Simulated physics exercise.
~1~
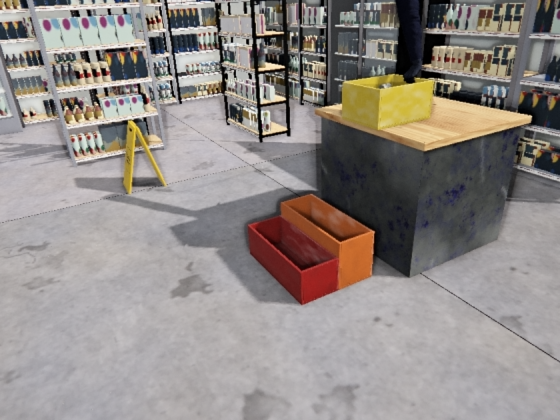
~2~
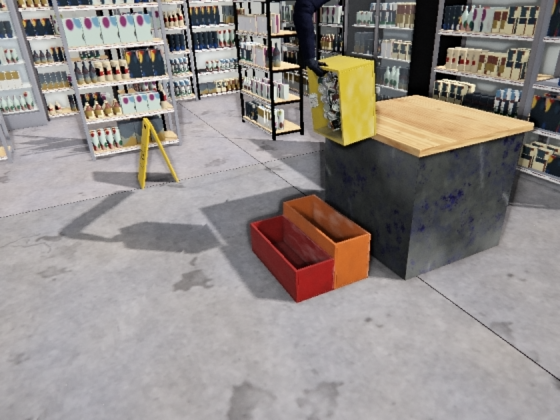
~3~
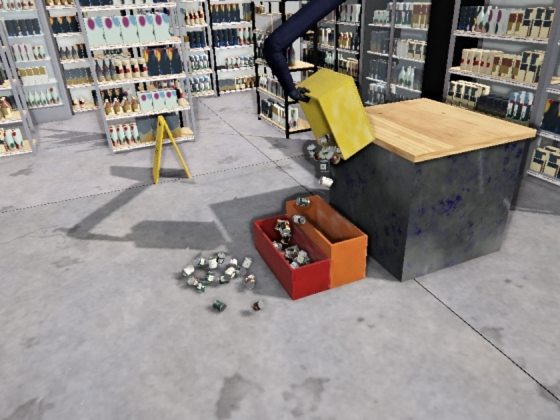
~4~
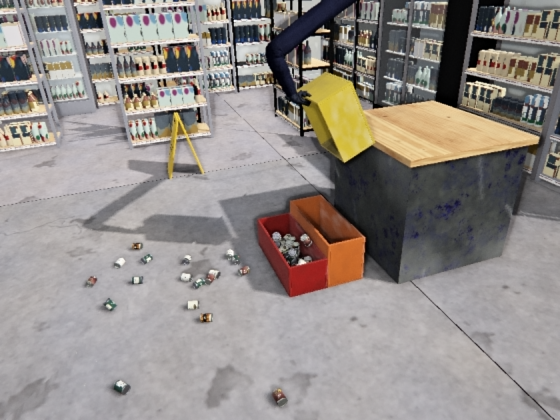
A dark arm tips the yellow crate, spilling small tins into the red bin and across the floor.
